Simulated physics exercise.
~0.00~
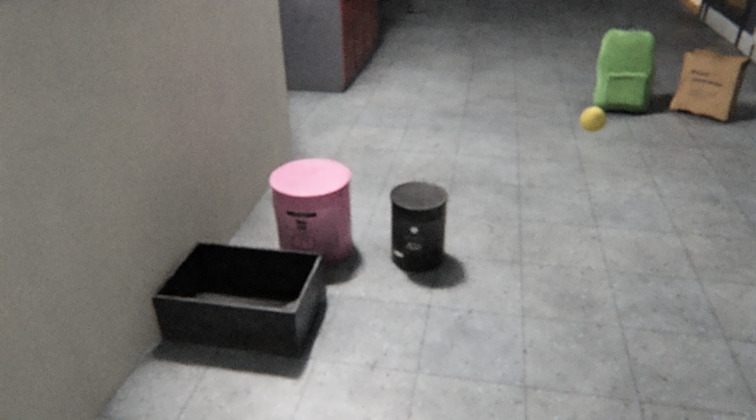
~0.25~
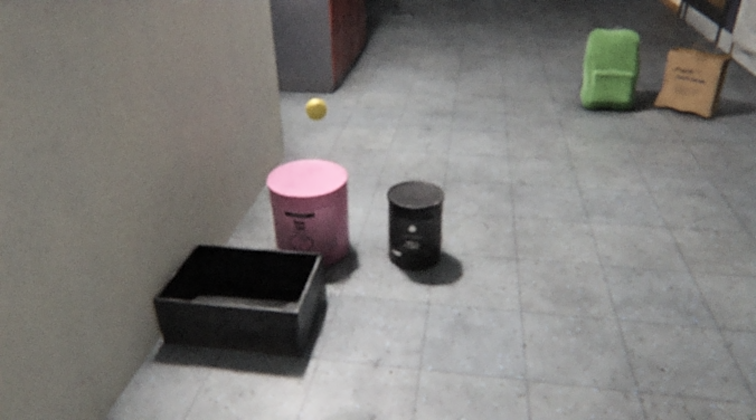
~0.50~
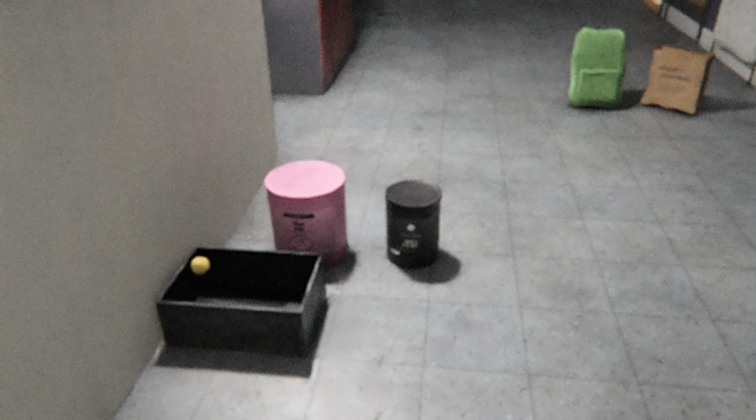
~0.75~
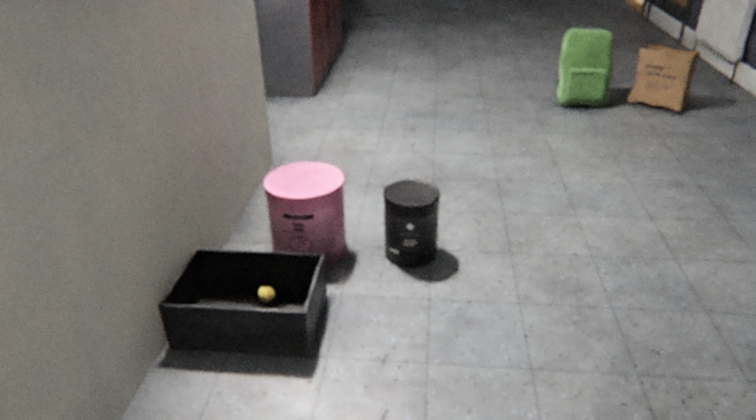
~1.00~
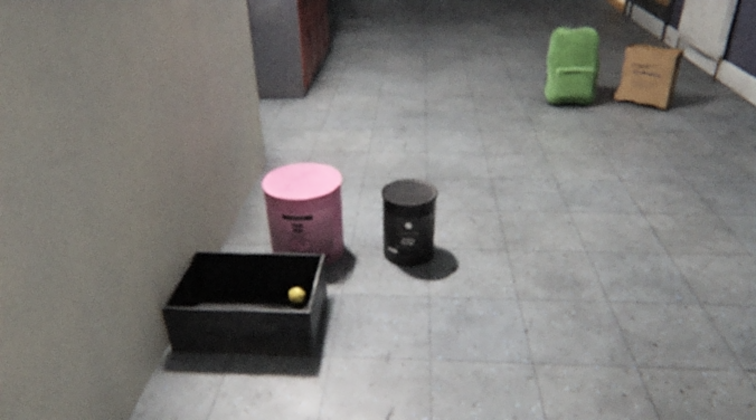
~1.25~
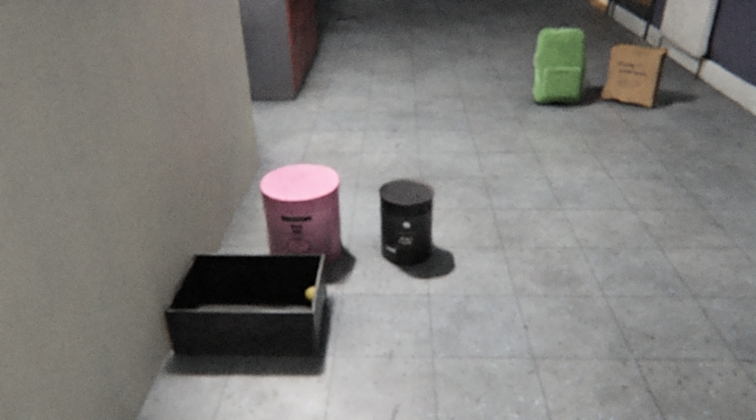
To begin with, a small yellow lemon is in the air at the upper right, near a green backpack and a brown bag, while an open black box sits by the wall at the lower left. A pink pail and a smaller black pail stand beside the box. The lemon flies left across the room, passing above the pink pail, then drops toward the box's left side. It goes in and moves right along the inside. It ends up against the right side, still in the box, and both pails stay standing in place.
